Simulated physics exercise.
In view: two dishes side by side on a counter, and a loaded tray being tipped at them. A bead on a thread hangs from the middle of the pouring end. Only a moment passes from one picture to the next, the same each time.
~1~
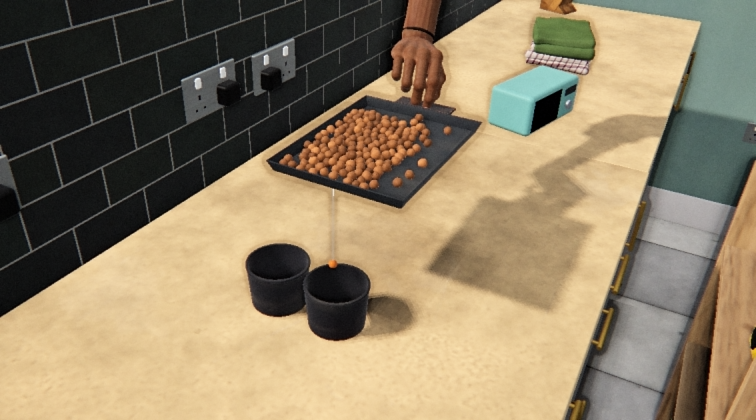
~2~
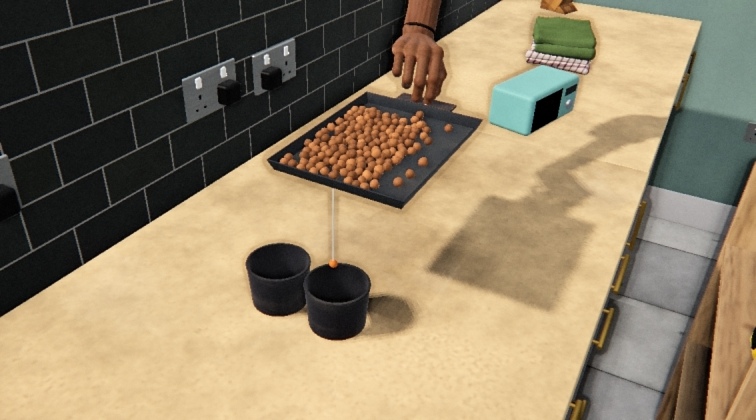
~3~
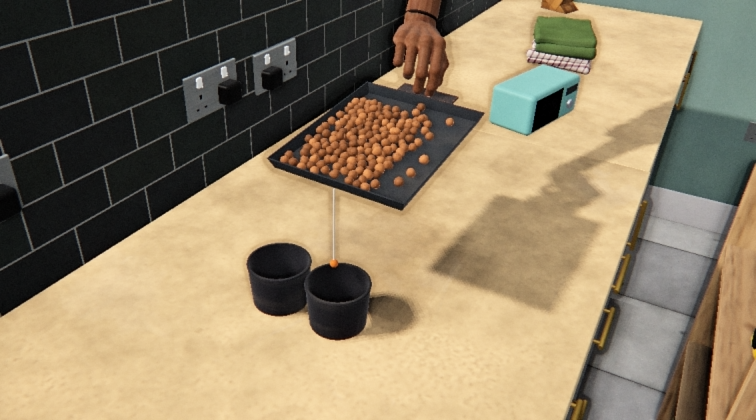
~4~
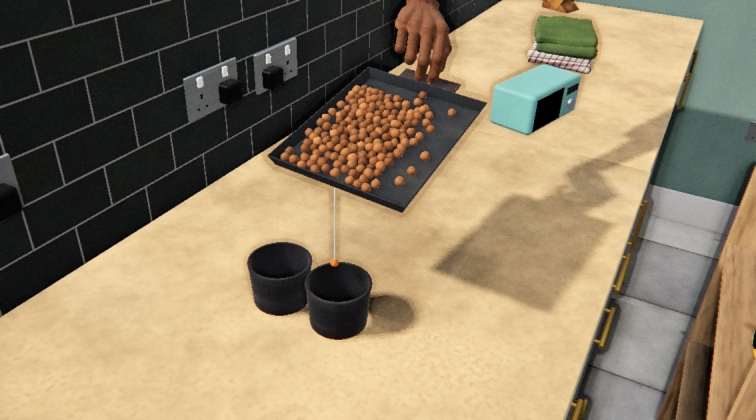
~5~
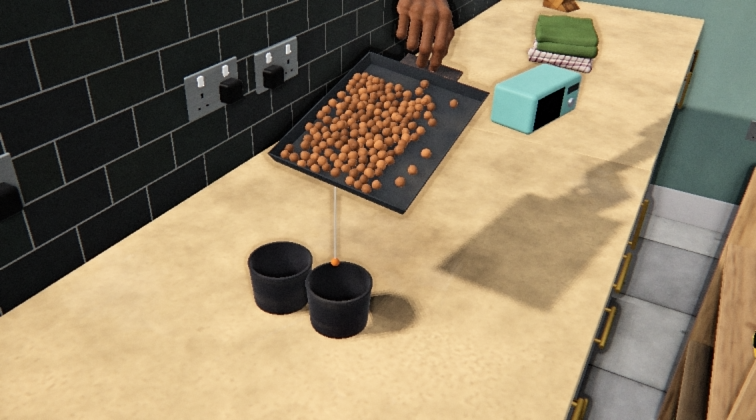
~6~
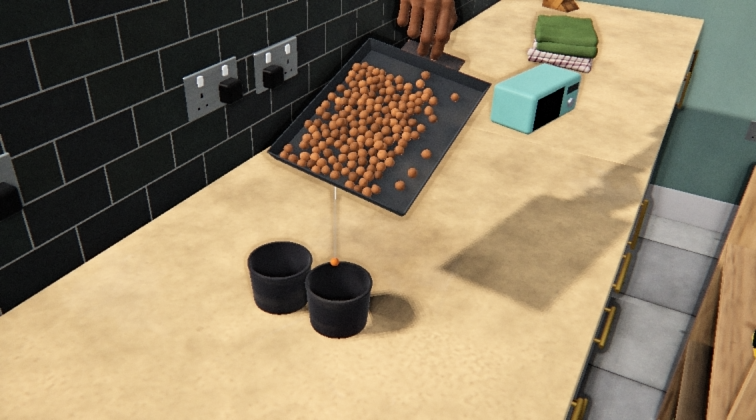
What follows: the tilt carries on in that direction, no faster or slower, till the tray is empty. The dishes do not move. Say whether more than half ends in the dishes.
Caught overall: Less than half.
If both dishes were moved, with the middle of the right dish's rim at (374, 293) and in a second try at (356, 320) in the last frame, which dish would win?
One: Right. Two: The right-hand dish.
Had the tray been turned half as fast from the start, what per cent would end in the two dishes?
Close to 10 per cent.
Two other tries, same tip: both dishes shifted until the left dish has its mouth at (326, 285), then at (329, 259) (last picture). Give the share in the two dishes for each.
The first gives 80 %, the second 10 %.
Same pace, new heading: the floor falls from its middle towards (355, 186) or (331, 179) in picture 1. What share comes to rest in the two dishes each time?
In turn 10 and 20 in a hundred.
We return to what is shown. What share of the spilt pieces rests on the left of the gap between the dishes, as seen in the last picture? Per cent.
Some 10 per cent.
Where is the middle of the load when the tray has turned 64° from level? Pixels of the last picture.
Near (382, 200).
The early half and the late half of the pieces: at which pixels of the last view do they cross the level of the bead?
First near (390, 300), later near (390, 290).
Soon, tray tipped steeply; about two thirds on the tray; a stray few in the right dish; a small part outside both; about a quarter in the air.
A while on, tray tipped past a quarter turn; a stray few on the tray; a small part in the right dish; most outside both; a small part in the air.
Towards the end, tray tipped past a quarter turn; a small part in the right dish; nearly all outside both.
Finally, tray tipped past a quarter turn; a small part in the right dish; none in the left dish; nearly all outside both.
